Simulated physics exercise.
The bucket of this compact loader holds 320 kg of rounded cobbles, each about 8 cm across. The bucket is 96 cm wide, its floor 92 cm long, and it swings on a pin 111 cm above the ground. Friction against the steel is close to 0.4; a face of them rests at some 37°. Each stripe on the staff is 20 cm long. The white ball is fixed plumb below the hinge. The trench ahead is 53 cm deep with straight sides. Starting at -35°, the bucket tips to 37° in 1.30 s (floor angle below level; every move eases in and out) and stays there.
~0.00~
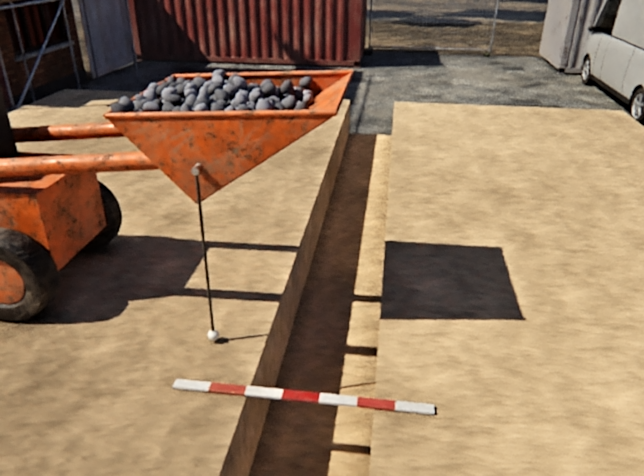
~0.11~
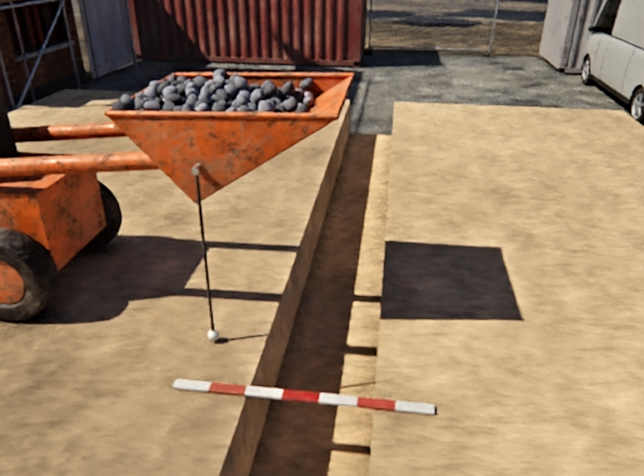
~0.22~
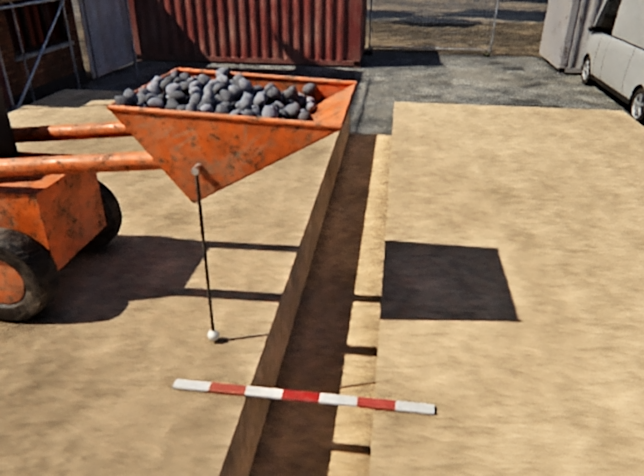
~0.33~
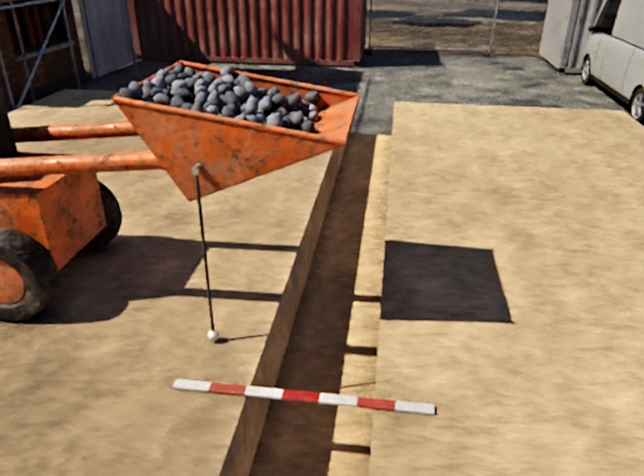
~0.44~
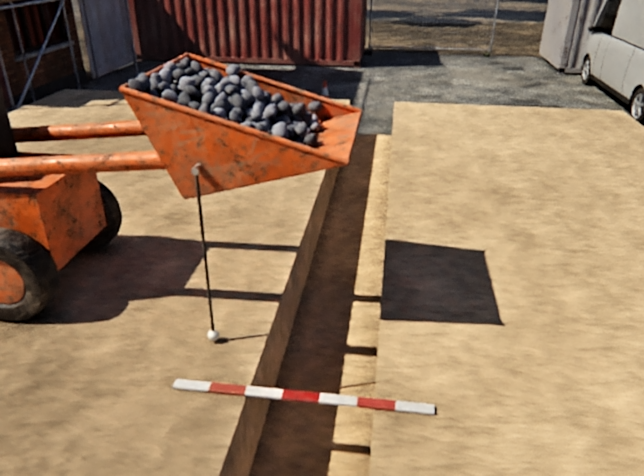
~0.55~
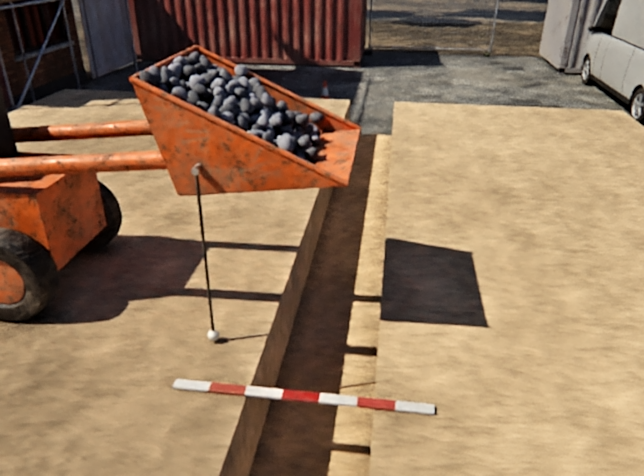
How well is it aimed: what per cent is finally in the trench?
About 75 per cent.
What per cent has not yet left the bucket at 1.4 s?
Roughly 55 per cent is still inside.
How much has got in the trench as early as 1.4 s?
About 40 per cent by then.
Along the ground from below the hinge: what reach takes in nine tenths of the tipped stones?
About 140 cm.
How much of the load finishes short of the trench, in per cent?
Near 0 in a hundred.
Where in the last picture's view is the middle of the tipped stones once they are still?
Around (358, 353).
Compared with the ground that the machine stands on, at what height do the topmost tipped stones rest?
About 14 cm above it.
After 1.0 s the floor is at 26°; 100 % in the bucket; the foremost stones are at (325, 200).
After 1.4 s the floor is at 37°; 57 % in the bucket, 42 % in the trench, 1 % past the trench; the foremost stones are at (387, 295).
After 1.8 s the floor is at 37°; 16 % in the bucket, 67 % in the trench, 18 % past the trench; the foremost stones are at (456, 312).
After 4.3 s the floor is at 37°; 0 % in the bucket, 74 % in the trench, 26 % past the trench; the foremost stones are at (566, 346).
